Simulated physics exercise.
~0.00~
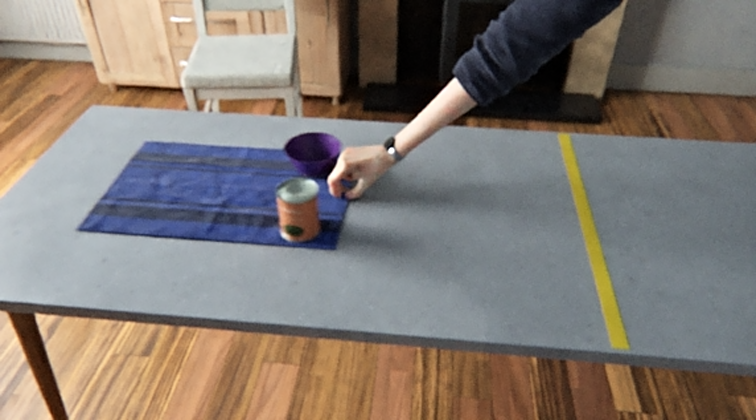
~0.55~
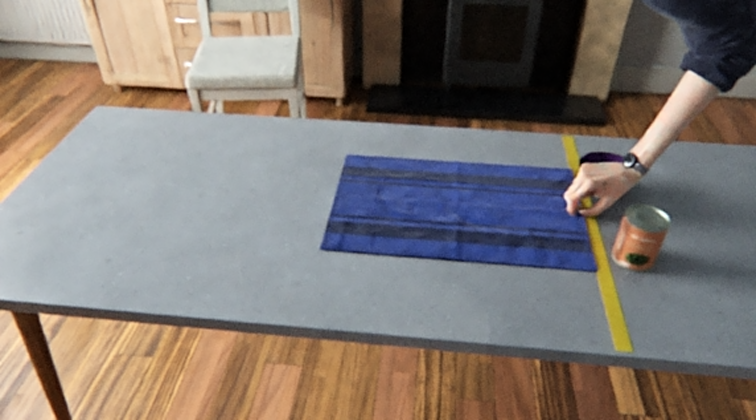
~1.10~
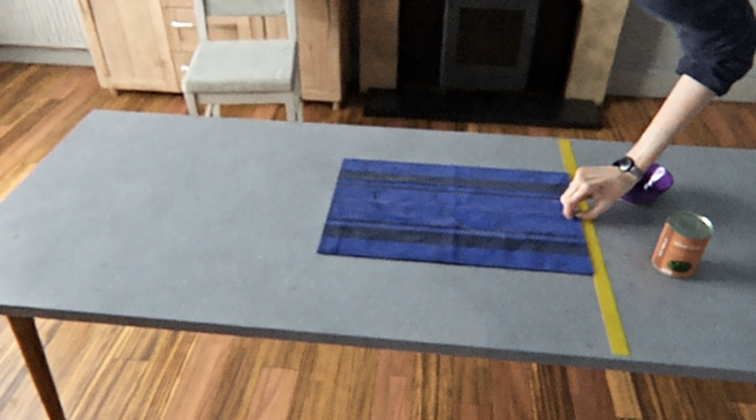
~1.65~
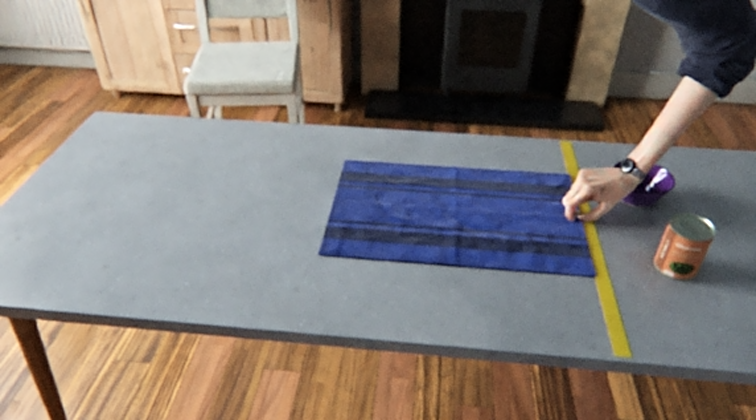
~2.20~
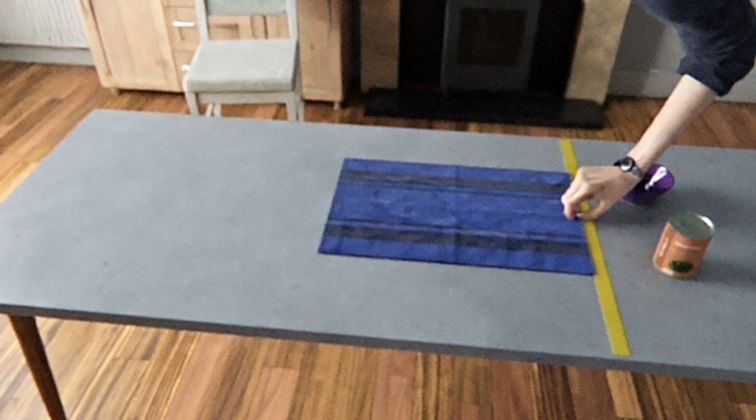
A hand drags a blue cloth right to yellow tape, and the tin and bowl slide off.
